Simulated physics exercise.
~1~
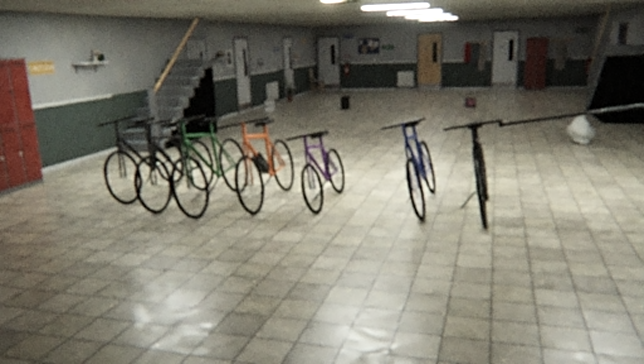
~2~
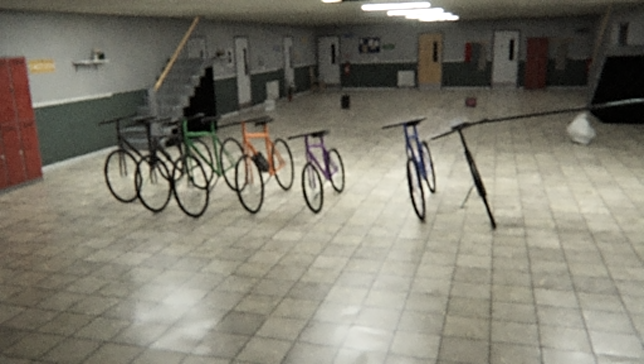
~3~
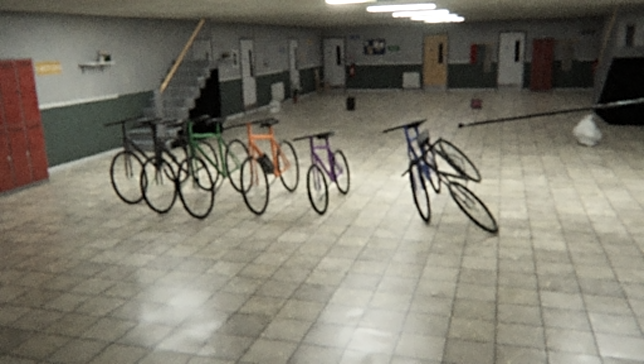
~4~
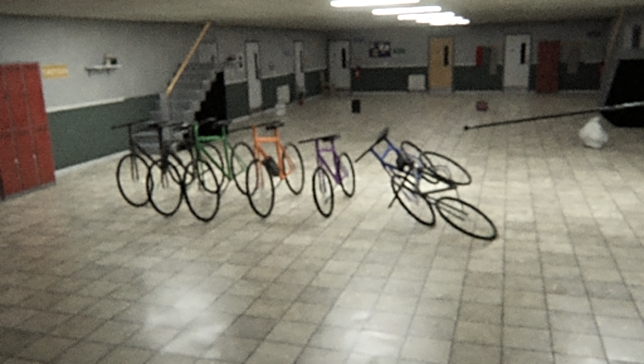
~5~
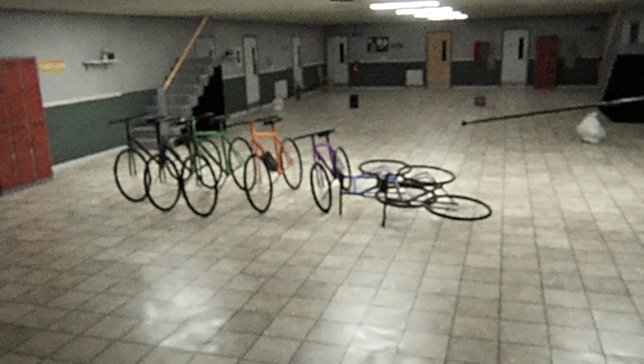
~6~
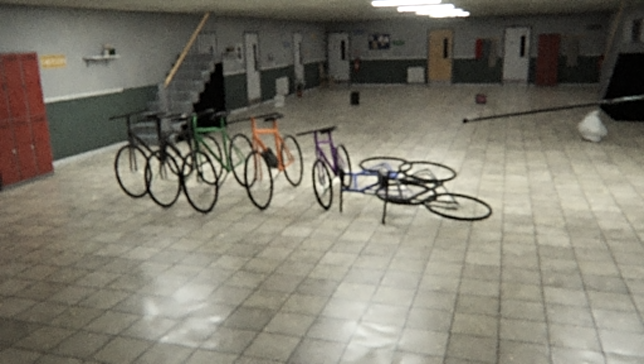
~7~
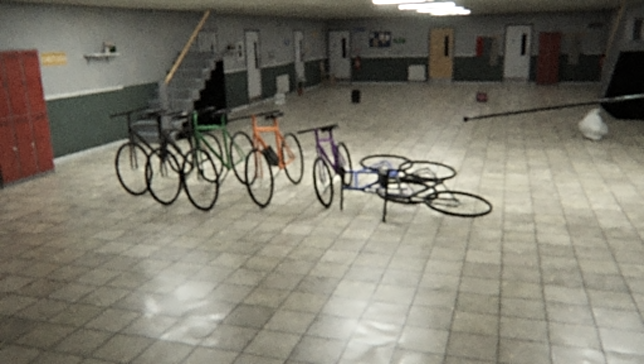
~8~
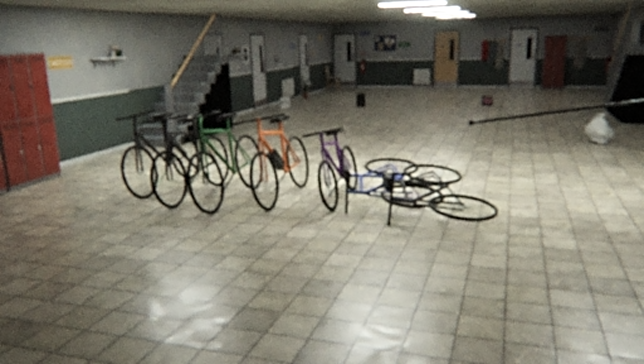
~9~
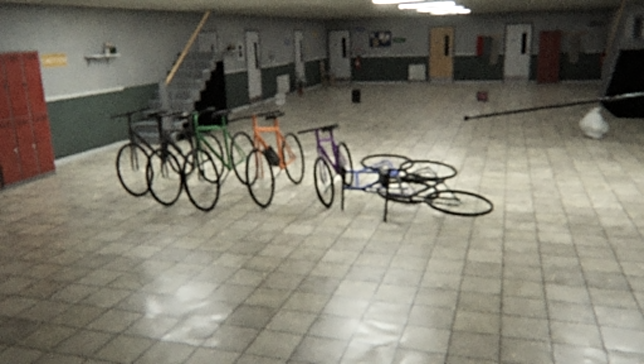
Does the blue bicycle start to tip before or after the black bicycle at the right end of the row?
The blue bicycle starts to tip after the black one. The black bicycle is already leaning well over to the left while the blue one still stands in its place.
